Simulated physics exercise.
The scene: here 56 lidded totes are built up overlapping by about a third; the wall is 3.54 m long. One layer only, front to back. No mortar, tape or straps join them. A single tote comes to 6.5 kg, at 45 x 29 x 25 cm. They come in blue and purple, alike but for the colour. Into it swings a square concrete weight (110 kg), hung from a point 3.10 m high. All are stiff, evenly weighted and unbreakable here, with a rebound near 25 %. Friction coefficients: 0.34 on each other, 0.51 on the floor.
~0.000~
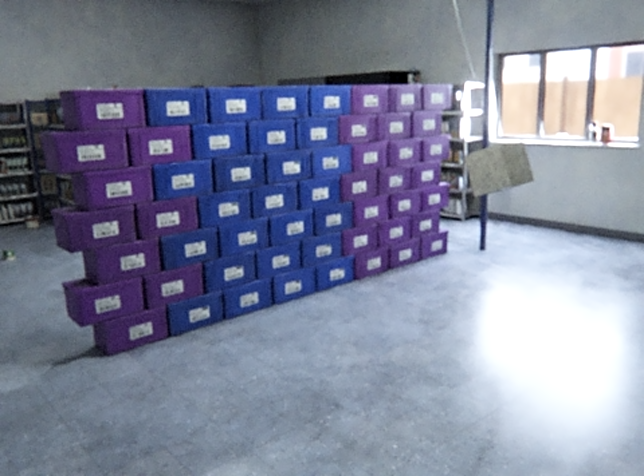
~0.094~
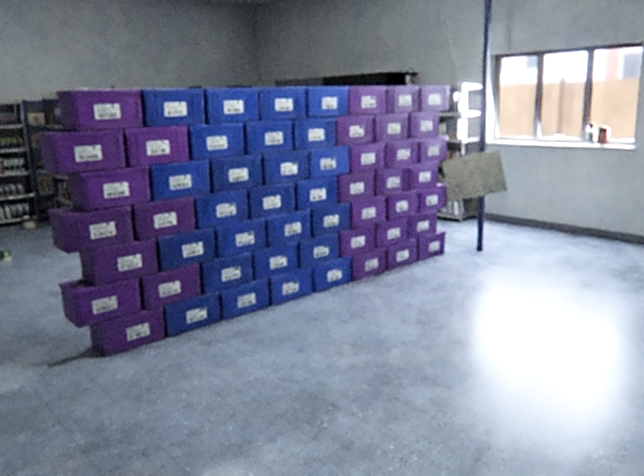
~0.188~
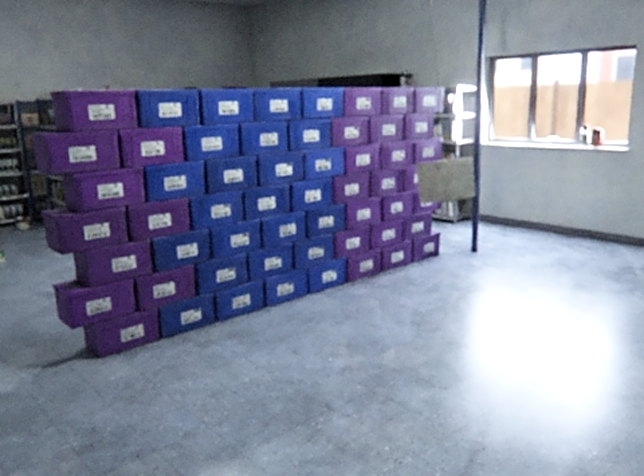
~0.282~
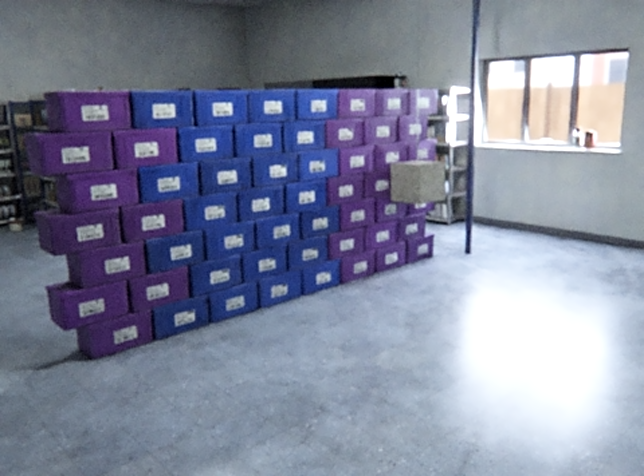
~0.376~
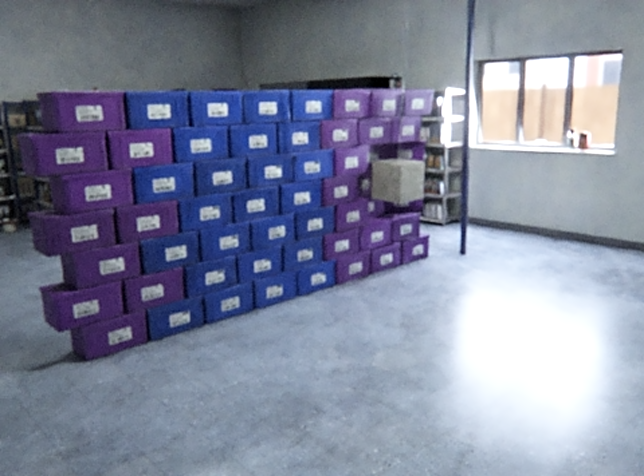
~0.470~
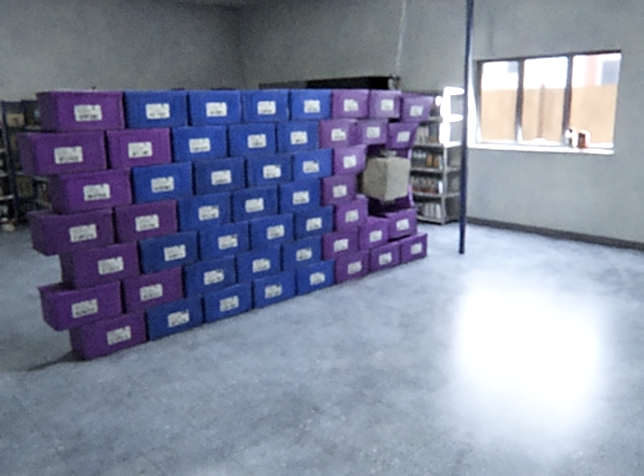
A pale block hanging on a line swings leftward past a blue pole into the right end of a wall of stacked purple and blue boxes, pushing several purple ones out of line while the blue ones stay stacked.
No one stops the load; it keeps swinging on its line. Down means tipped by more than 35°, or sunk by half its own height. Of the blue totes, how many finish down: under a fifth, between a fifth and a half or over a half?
Ending down: Less than a fifth.
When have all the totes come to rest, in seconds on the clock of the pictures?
Around 3.0 s.
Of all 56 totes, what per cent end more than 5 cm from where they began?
It is 25 per cent.
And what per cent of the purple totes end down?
Purple 40 per cent.
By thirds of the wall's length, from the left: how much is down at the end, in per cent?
Left 0, middle 0, right 50 per cent.
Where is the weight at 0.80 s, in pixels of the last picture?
Around (354, 163).
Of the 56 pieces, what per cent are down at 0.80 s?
10 per cent by then.
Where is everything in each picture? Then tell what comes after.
In the first picture (we follow the side turned to the camera; the camera pans a little), weight (511, 164) line 20° before plumb; top blue tote (237, 105); top purple tote (406, 98); no piece has moved.
In the second picture, weight (486, 173) line 14° before plumb; top blue tote (234, 106).
In the third picture, weight (456, 180) line 7° before plumb; top blue tote (229, 107).
In the fourth picture, weight (427, 184) line plumb; top blue tote (223, 108).
In the fifth picture, weight (407, 184) line 4° past plumb; top blue tote (218, 109); top purple tote (388, 104) tipped 5°; 10 stirred so far.
In the sixth picture, weight (393, 181) line 9° past plumb; top blue tote (217, 108); top purple tote (386, 104) displaced 25 mm; 13 stirred so far.
Around 0.80 s, line 20° past plumb; none of the 25 blue totes down (7 of 56 in all colours); top blue tote unmoved; top purple tote tipped 15°.
Around 1.54 s, line 11° past plumb; none of the 25 blue totes down (9 of 56 in all colours); top blue tote unmoved; top purple tote upside down.
Finally (3.4 s), line 5° past plumb; none of the 25 blue totes down (11 of 56 in all colours); top blue tote unmoved; top purple tote upside down. That is 0 per cent. Seen by the last camera, middles, top blue tote near (207, 108), top purple tote near (442, 232).
